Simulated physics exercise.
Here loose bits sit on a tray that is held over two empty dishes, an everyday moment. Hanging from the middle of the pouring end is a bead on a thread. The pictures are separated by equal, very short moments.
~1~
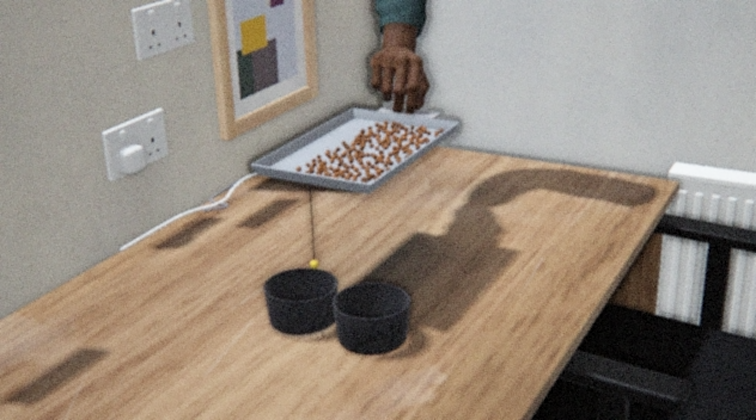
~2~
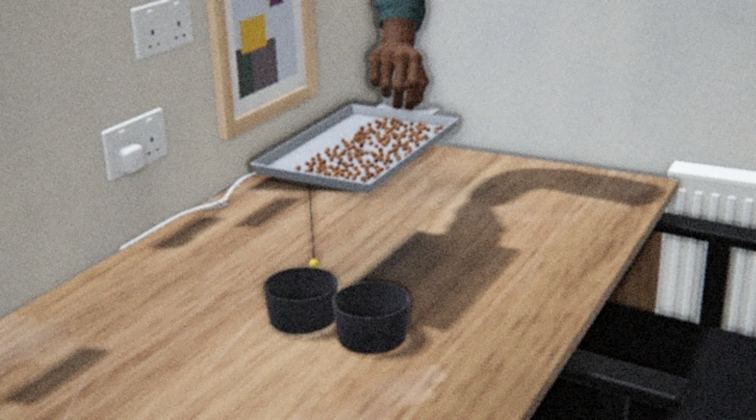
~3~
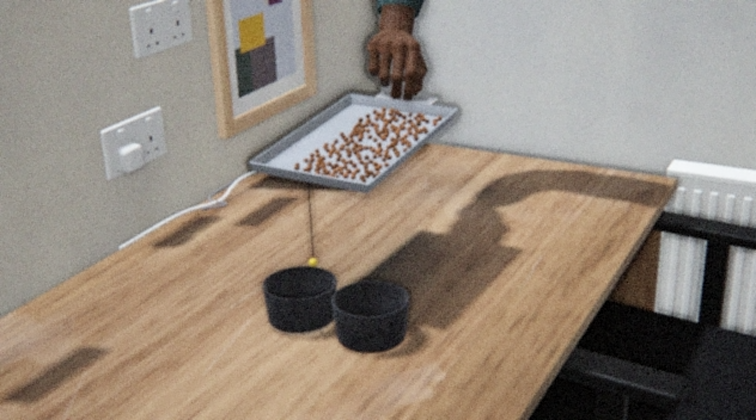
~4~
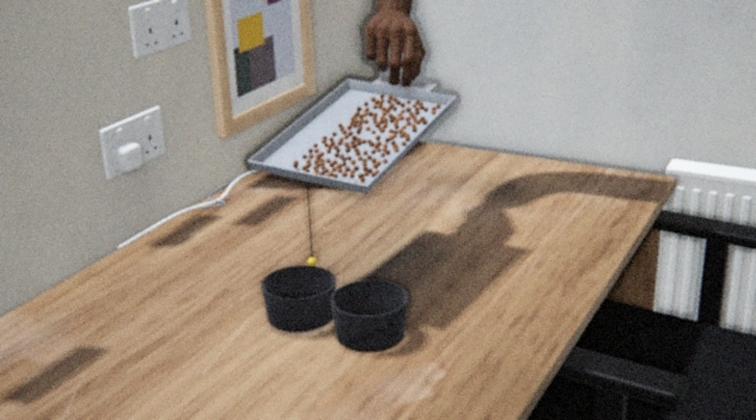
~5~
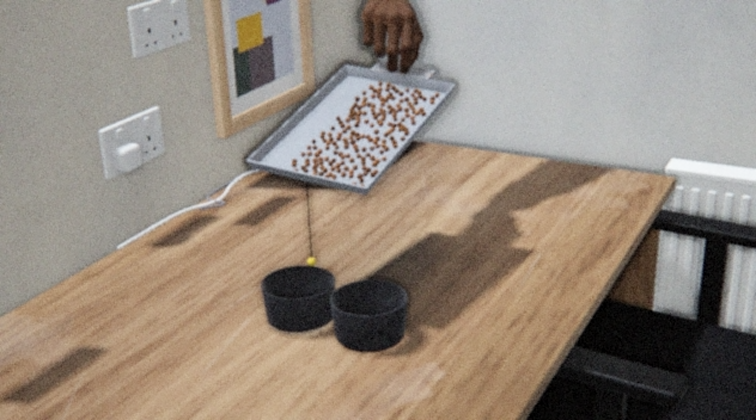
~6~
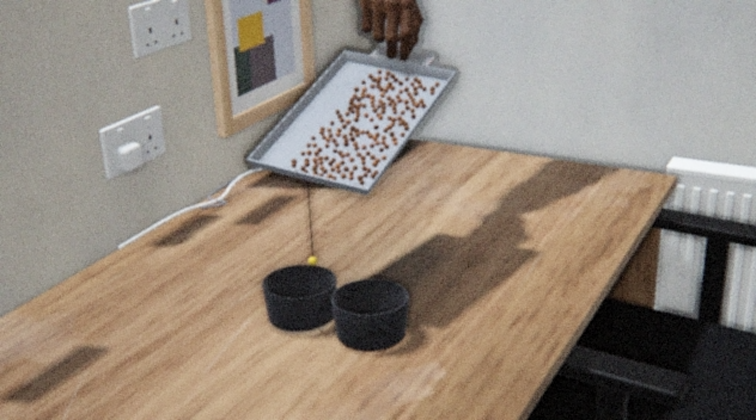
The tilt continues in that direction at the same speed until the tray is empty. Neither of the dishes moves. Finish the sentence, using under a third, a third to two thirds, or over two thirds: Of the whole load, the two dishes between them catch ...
... over two thirds of it.
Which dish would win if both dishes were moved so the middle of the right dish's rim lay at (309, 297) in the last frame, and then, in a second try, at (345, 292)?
So at the first spot it's the one placed on the right, and at the second spot it's the one placed on the right.
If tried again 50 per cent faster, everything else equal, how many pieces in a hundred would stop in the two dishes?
Around 60 in every hundred.
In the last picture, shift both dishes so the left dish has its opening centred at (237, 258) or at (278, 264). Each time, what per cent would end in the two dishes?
Close to 10 in a hundred, then close to 50 in a hundred.
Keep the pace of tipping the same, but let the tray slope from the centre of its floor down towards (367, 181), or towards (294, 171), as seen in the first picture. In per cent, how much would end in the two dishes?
In order, 90 in a hundred and 20 in a hundred.
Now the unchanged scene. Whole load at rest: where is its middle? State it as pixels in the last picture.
The centre settles at about (360, 329).
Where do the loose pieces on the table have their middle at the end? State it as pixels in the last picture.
Somewhere near (292, 368), I think.
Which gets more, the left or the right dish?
The larger amount ends in the right side.
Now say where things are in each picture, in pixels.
Corners of the pouring end at (257, 164) and (368, 183), level; middle of the load at (368, 155), cereal balls; left dish at (282, 316); right dish at (353, 333); bead on its thread at (315, 265), in the first picture.
Corners of the pouring end at (256, 163) and (368, 182), level; middle of the load at (367, 153), in the second picture.
Corners of the pouring end at (255, 161) and (367, 182), tipped barely, lowest at the right corner; middle of the load at (366, 148), in the third picture.
Corners of the pouring end at (253, 160) and (366, 183), tipped a little, lowest at the right corner; middle of the load at (364, 141), in the fourth picture.
Corners of the pouring end at (252, 159) and (365, 185), tipped a little, lowest at the right corner; middle of the load at (363, 136), in the fifth picture.
Corners of the pouring end at (253, 158) and (366, 186), tipped clearly, lowest at the right corner; middle of the load at (363, 132), about half on the move; left dish at (281, 312); right dish at (352, 330), in the sixth picture.
Soon after the last picture, tray tipped steeply; most on the tray; a small part in the right dish; a stray few outside both; about a quarter in the air.
A little later, tray tipped past a quarter turn; a stray few on the tray; about two thirds in the right dish; a small part in the left dish; a small part outside both; a small part in the air.
Later still, tray tipped past a quarter turn; about two thirds in the right dish; about a quarter in the left dish; a small part outside both.
At rest, tray tipped past a quarter turn; about two thirds in the right dish; about a quarter in the left dish; a small part outside both.
